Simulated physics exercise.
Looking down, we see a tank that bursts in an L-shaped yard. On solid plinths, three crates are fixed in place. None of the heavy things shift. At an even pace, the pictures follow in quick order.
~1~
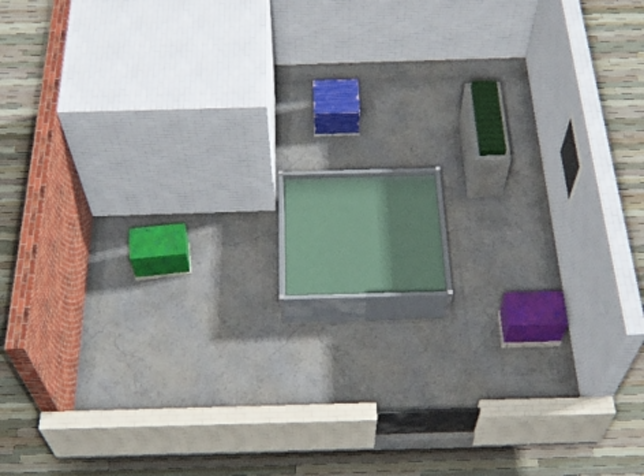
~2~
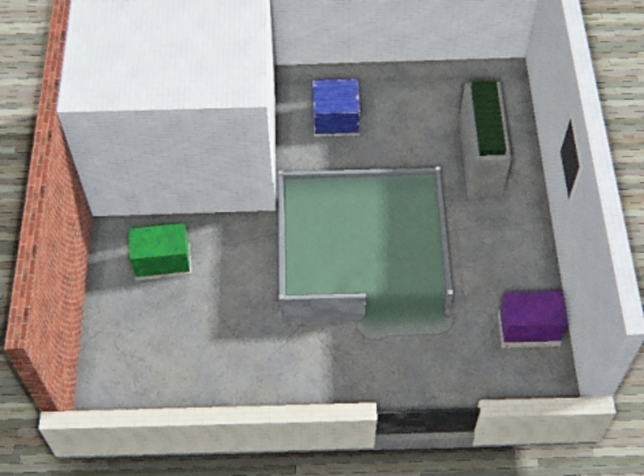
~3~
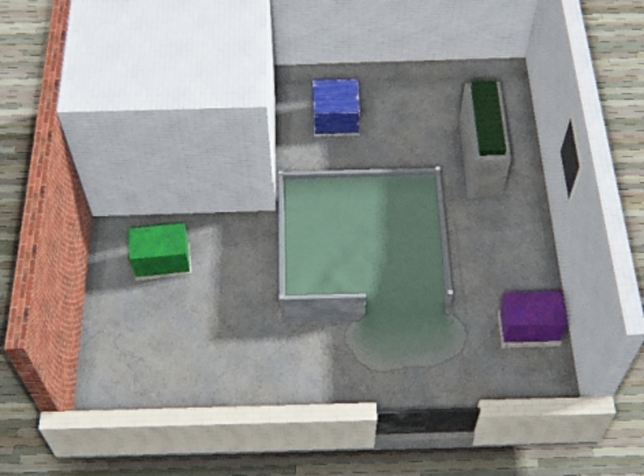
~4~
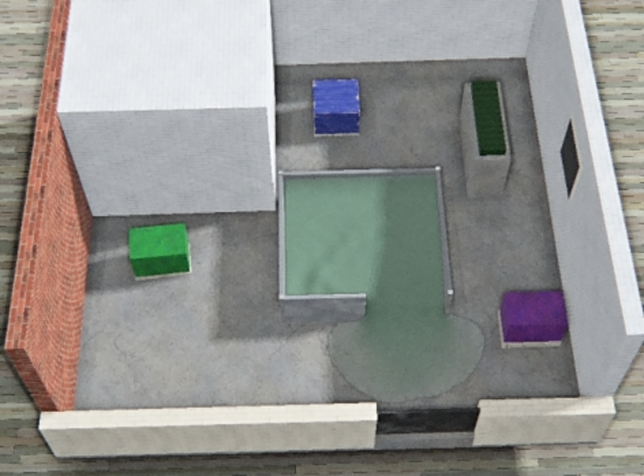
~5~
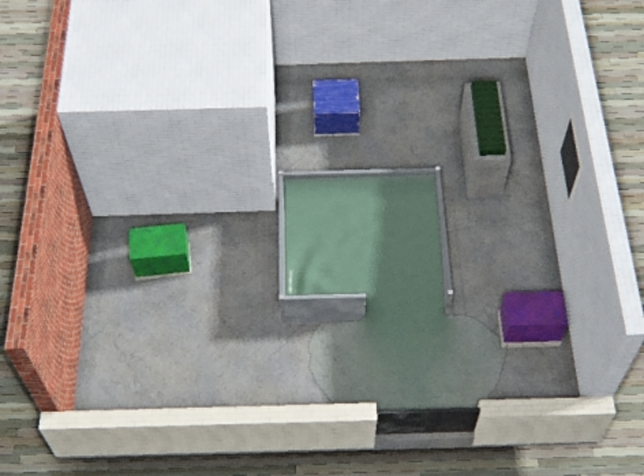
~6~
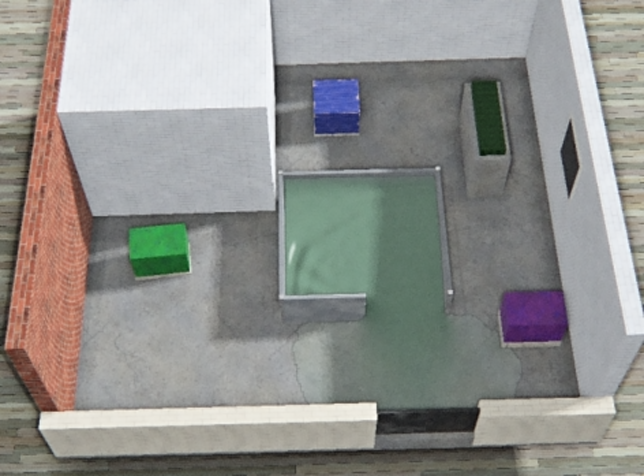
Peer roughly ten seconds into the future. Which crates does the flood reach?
As I see it, purple crate: Reached by water; blue crate: Reached by water; green crate: Reached by water.
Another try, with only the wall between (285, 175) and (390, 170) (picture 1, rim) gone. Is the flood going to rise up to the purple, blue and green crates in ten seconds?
Going through them, the purple crate gets reached, the blue crate gets reached and the green crate is never reached.
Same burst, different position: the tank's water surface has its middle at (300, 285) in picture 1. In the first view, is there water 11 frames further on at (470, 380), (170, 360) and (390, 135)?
As listed: Awash, flooded, dry.
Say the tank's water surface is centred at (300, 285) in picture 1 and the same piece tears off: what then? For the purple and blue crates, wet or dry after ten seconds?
Outcome: Purple flooded; blue flooded.
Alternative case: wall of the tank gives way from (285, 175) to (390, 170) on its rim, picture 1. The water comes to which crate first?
Answer: The one in blue.
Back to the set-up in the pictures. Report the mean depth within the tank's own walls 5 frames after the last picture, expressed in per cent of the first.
That comes to about 72 per cent.
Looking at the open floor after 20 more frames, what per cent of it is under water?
That's roughly 60 per cent.
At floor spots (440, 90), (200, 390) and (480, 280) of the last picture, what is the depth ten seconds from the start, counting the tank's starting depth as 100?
Respectively 4, 16 and 14 per cent.
A moment on, water covers 20 % of the floor; the purple crate water round its plinth, the blue crate not reached, the green crate not reached.
Next, water covers 30 % of the floor; the purple crate water round its plinth, the blue crate not reached, the green crate not reached.
Then, water covers 60 % of the floor; the purple crate water round its plinth, the blue crate not reached, the green crate water round its plinth.
Later, water covers 80 % of the floor; the purple crate water round its plinth, the blue crate water round its plinth, the green crate water round its plinth.
In the end, water covers 100 % of the floor; the purple crate was topped, the blue crate was topped, the green crate was topped.
